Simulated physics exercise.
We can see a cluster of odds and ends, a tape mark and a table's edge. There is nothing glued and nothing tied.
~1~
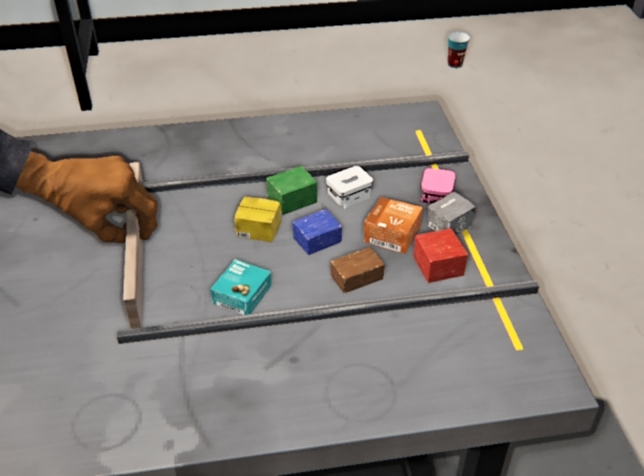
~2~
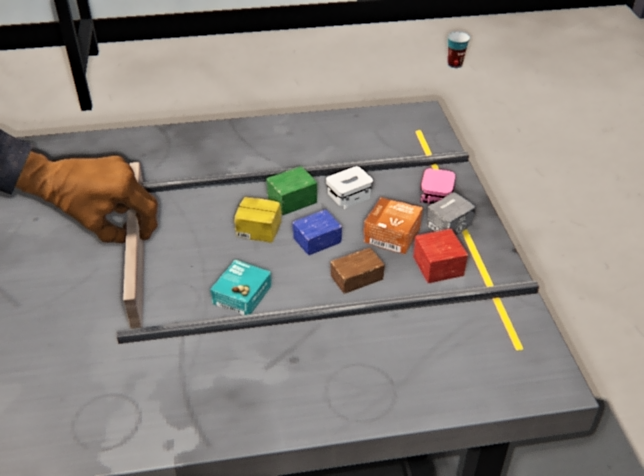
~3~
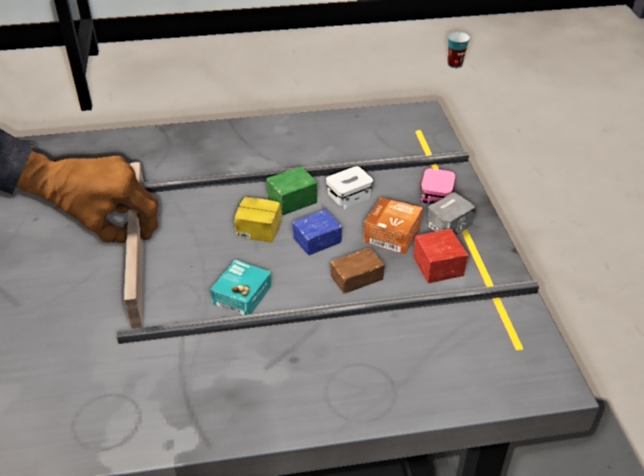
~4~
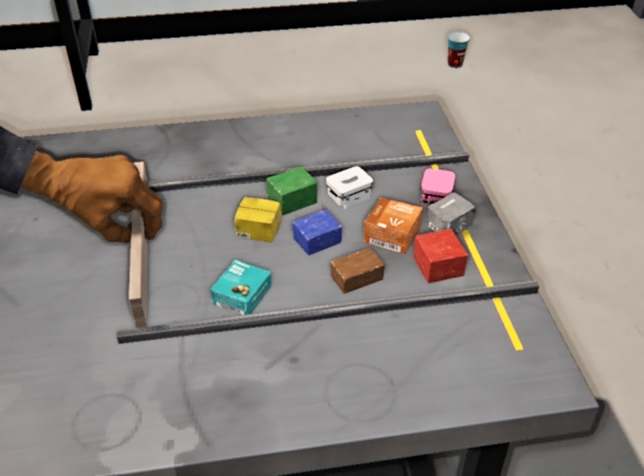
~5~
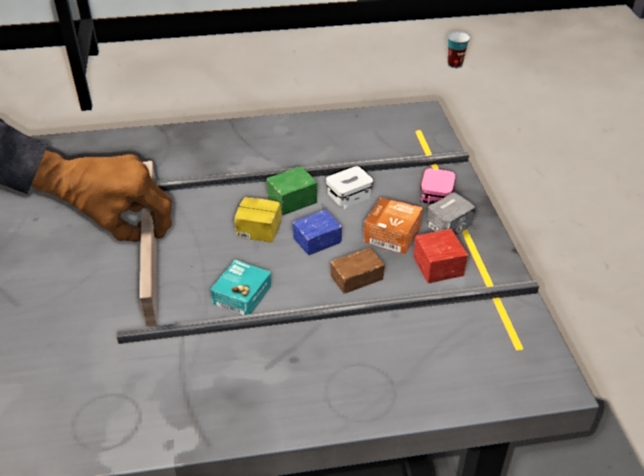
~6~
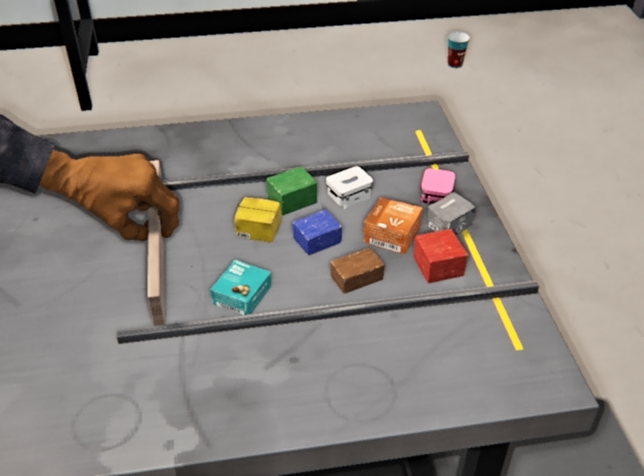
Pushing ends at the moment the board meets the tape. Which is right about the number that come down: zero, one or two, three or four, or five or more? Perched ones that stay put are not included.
Band: Five fallers or above.
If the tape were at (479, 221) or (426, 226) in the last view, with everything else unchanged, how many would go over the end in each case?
Respectively 6 and 3.
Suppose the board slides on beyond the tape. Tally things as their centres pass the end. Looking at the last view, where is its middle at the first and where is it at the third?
I'd put the first at about (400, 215) and the next at about (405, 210).
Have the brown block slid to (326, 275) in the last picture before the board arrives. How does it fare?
From that start, the object then does not stay.
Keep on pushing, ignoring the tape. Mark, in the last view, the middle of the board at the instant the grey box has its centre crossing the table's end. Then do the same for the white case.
The grey box puts it at (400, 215), the white case at (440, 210).
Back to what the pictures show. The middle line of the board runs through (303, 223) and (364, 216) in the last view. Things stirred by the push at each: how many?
Counts: 6, 10.
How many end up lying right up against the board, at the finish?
At rest, 4 are in contact.
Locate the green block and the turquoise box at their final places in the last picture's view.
Final spots - green block (464, 176), turquoise box (498, 252).
Soon after, none off yet; pink case at rest near (437, 188); grey box at rest near (451, 216); red block at rest near (440, 256).
At rest, the number that fall off is five or more; fallen, brown block, white case, orange box, red block, grey box and pink case.
